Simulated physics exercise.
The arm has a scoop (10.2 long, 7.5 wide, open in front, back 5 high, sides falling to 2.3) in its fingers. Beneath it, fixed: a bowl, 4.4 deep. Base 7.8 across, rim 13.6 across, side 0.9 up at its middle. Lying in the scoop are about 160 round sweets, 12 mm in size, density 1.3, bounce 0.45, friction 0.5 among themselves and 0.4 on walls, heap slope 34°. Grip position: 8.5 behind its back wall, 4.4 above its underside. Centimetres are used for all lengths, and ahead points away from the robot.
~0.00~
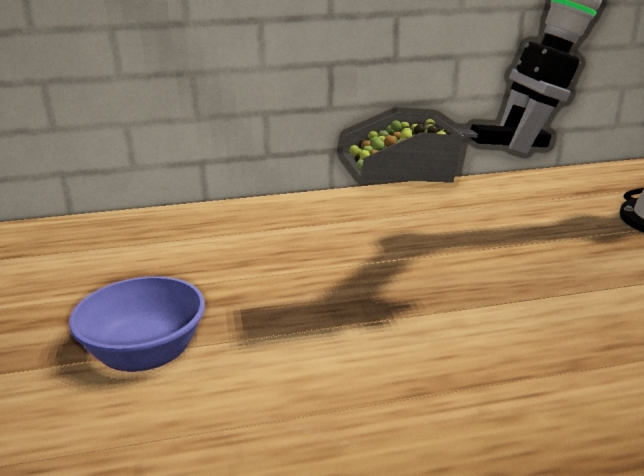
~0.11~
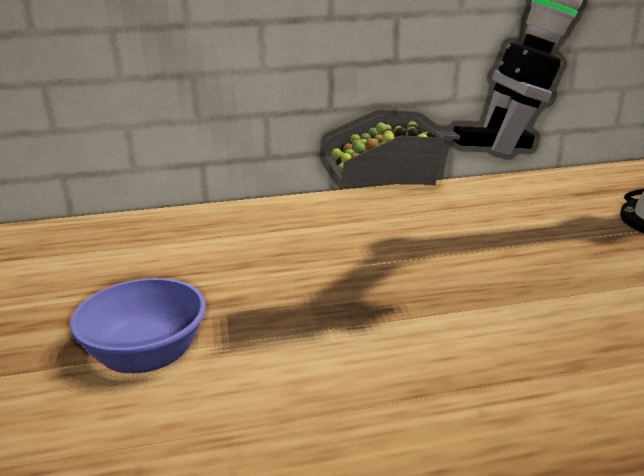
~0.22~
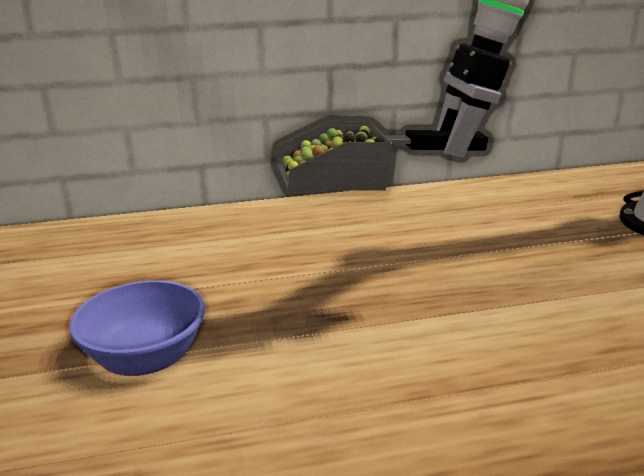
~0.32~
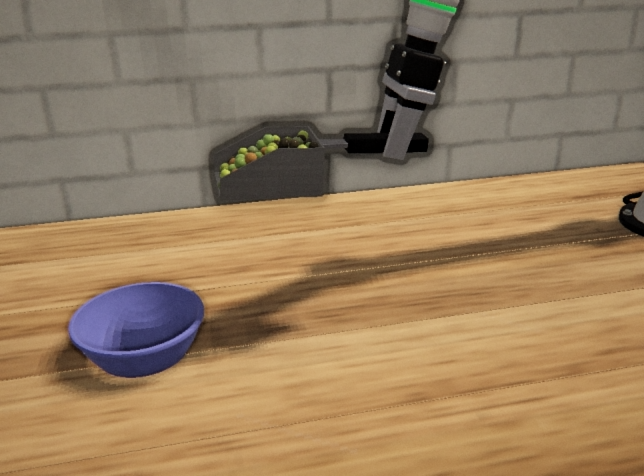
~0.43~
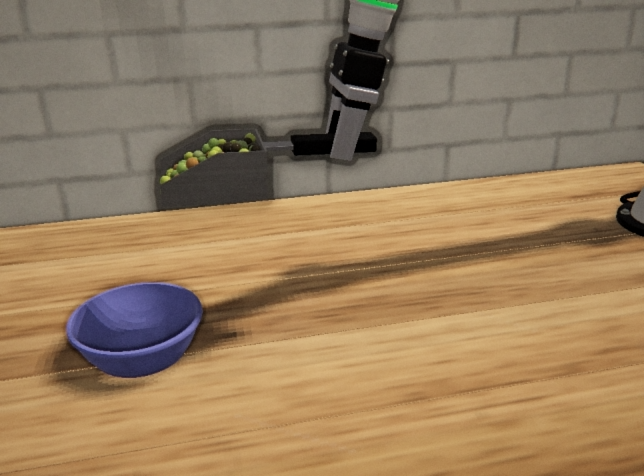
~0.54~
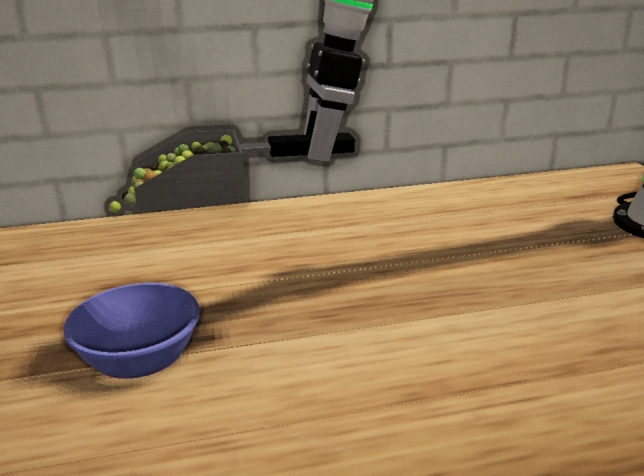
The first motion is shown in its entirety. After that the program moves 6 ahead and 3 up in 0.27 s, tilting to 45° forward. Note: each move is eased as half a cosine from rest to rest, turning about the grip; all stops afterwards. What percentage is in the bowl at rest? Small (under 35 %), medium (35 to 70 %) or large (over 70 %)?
Large.
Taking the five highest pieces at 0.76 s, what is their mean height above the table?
Estimate above table: About 18 centimetres.
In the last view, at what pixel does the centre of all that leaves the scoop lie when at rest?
Near (130, 336).
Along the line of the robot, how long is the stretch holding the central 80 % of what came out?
I'd estimate near 6 cm.
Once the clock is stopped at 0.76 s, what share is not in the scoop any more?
Around 25 percent at that moment.
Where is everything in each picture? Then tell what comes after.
The scoop floor at (405, 165), tilted 8° backward; upper third of the load around (415, 139), from x 355 to 450, top at y 125; 155 on the scoop, in the first frame.
The scoop floor at (387, 168), tilted 7° backward; upper third of the load around (396, 140), from x 335 to 435, top at y 125, in the second frame.
The scoop floor at (338, 174), tilted 6° backward; upper third of the load around (349, 146), from x 290 to 380, top at y 130, in the third frame.
The scoop floor at (275, 181), tilted 4° backward; upper third of the load around (287, 152), from x 225 to 315, top at y 135, in the fourth frame.
The scoop floor at (222, 185), tilted 3° backward; upper third of the load around (230, 157), from x 165 to 260, top at y 140, in the fifth frame.
The scoop floor at (199, 187), tilted 2° backward; upper third of the load around (206, 160), from x 115 to 235, top at y 140; 152 on the scoop, 3 in flight or on a rim, in the sixth frame.
After 0.65 s, tilted 14° forward, highest piece 21 above the table; 144 on the scoop, 2 in the bowl, 9 in flight or on a rim.
After 0.76 s, tilted 41° forward, highest piece 18 above the table; 114 on the scoop, 32 in the bowl, 9 in flight or on a rim.
After 1.01 s, tilted 45° forward, highest piece 6 above the table; 155 in the bowl.
After 2.06 s, tilted 45° forward, highest piece 4 above the table; 155 in the bowl.
In the end, 155 in the bowl. That is 100 % in the bowl.
